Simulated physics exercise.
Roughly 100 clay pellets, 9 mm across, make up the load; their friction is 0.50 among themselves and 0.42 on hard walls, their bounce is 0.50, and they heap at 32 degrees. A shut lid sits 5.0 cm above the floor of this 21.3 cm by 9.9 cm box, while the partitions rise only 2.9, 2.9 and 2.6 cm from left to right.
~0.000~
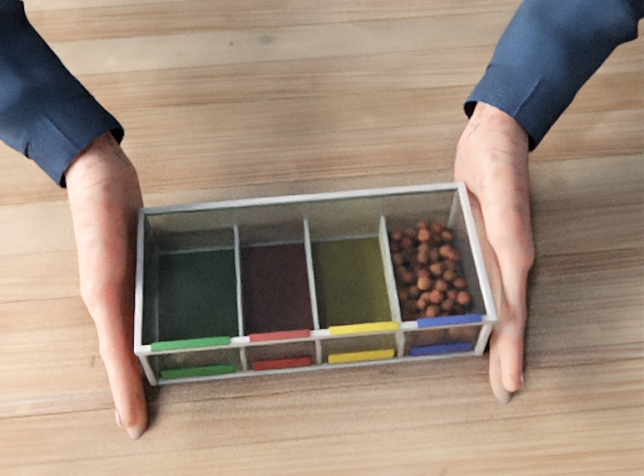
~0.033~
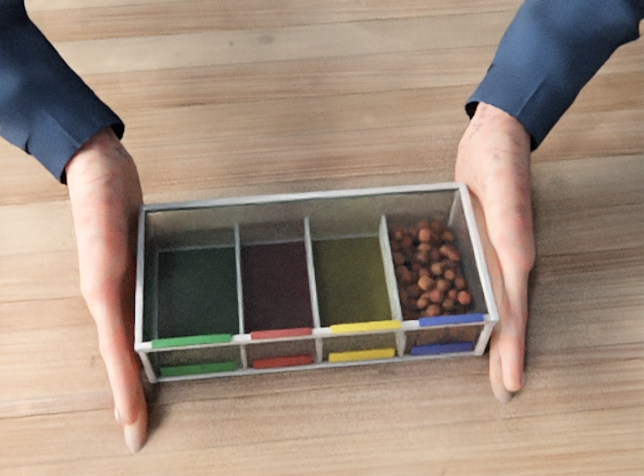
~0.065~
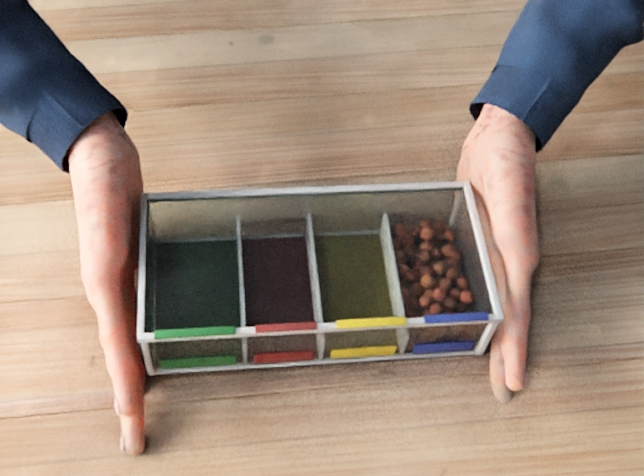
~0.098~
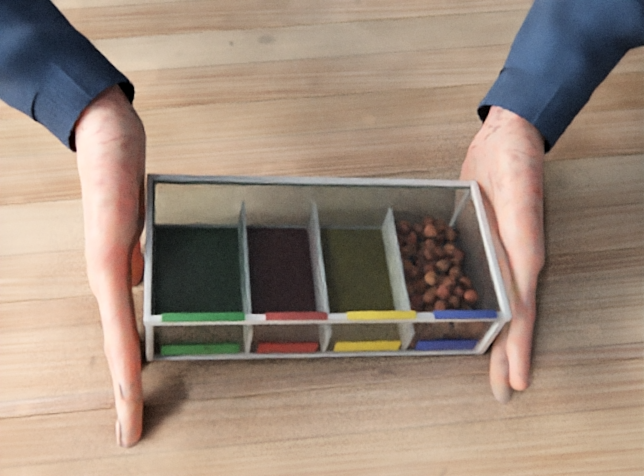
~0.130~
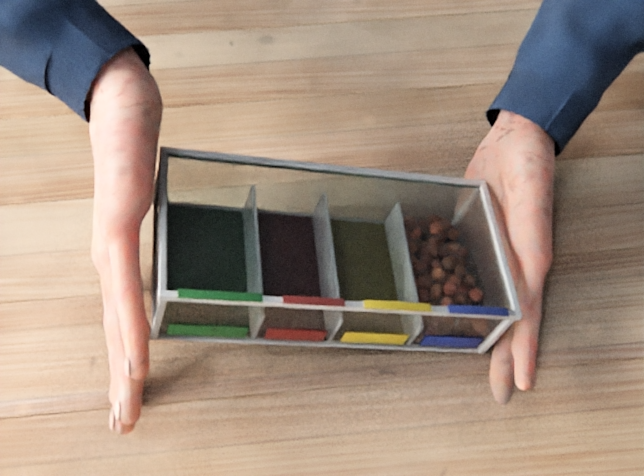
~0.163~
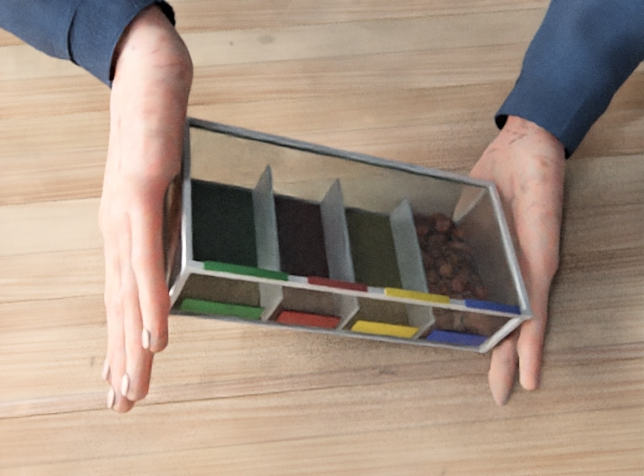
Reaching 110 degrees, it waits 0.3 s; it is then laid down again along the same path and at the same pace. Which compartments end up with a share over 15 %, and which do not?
Red compartment not over, blue compartment over, green compartment not over, yellow compartment not over.
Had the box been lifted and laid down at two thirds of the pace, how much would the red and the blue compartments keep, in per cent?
In that case red would keep 0 % and blue would keep 100 %.
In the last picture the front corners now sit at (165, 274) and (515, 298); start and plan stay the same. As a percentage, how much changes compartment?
Near 0 %.
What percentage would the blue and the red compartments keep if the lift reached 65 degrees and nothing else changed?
Shares: Blue 100 and red 0, per cent.
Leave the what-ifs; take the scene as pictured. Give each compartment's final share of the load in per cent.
Going by colour, red ends with 0, blue with 100, green with 0 and yellow with 0.
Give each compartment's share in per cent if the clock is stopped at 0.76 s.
The split is red at 0, blue at 100, green at 0 and yellow at 0 per cent.
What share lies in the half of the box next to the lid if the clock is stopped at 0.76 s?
Close to 50 in a hundred.
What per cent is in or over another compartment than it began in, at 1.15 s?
I'd say around 0 per cent.
After 0.76 s, tilt 110 degrees; blue 100 %.
Then, at 1.15 s, tilt 63 degrees; blue 100 %.
After 1.63 s, tilt 0 degrees; blue 100 %.
By 2.0 s all is still; red 0 %, blue 100 %, green 0 %, yellow 0 %.
